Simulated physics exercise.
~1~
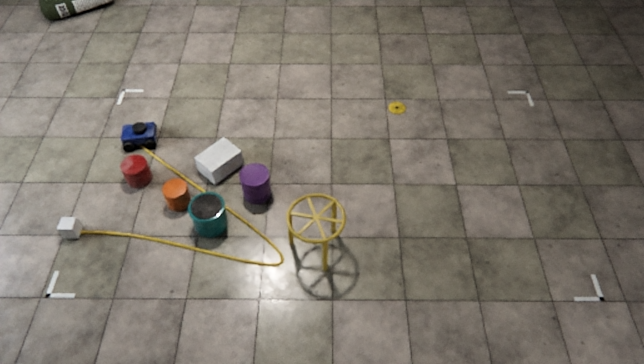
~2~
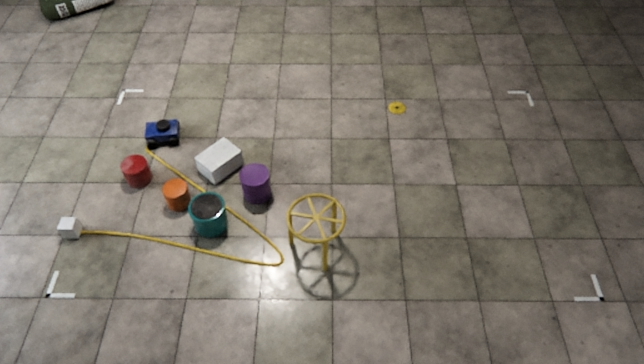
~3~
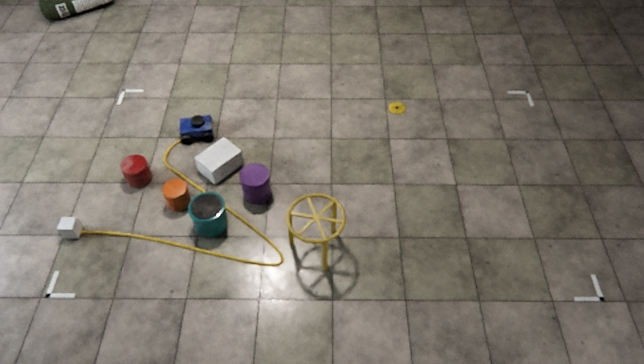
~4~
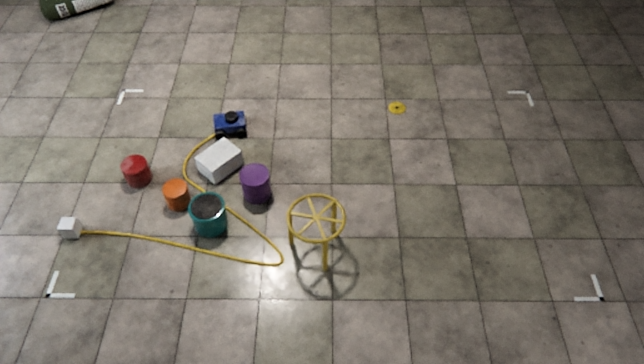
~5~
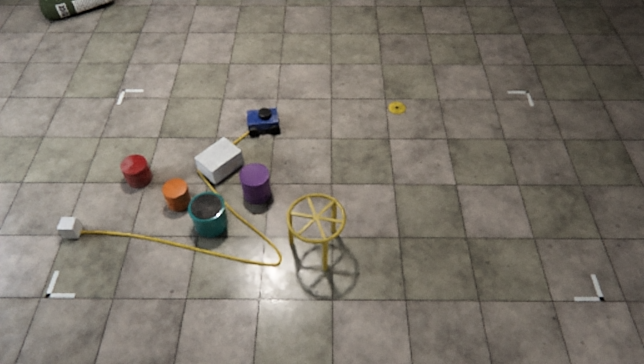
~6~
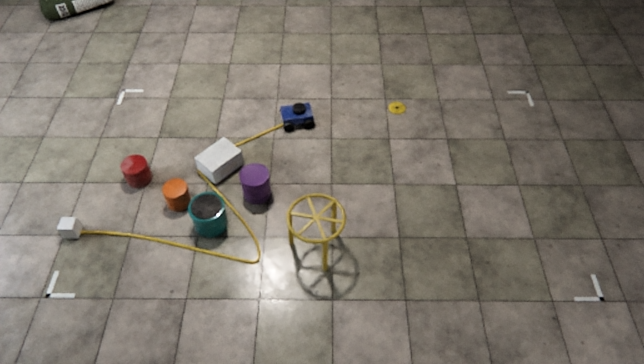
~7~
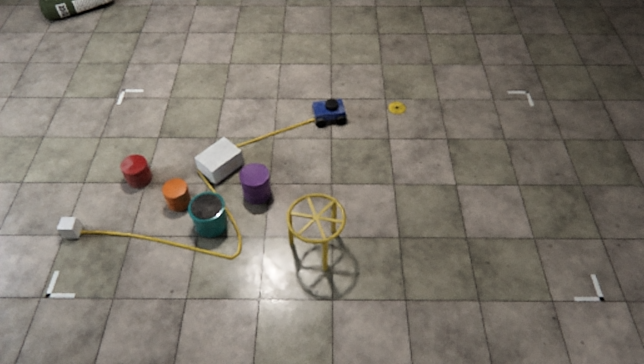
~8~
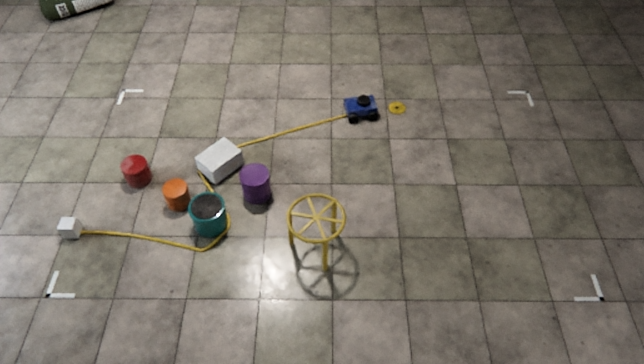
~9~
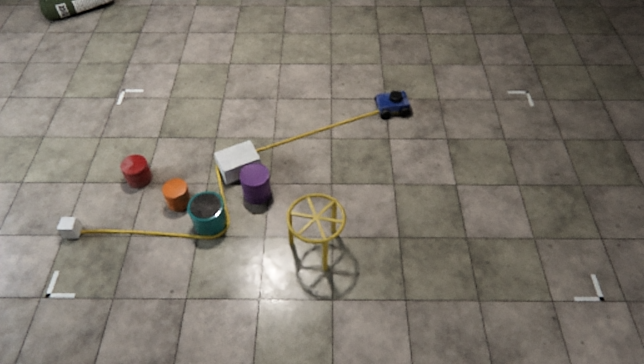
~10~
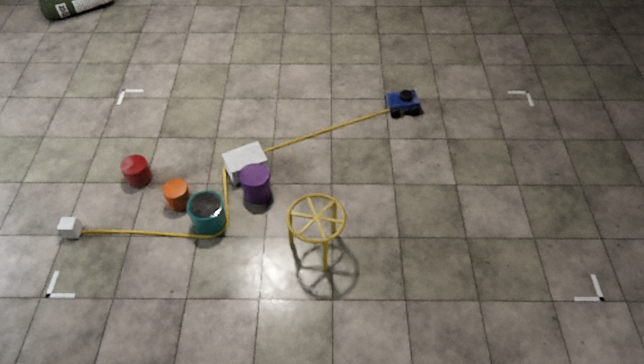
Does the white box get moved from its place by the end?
Yes, the white box shifts a short way to the right as the cord pulls tight against it.
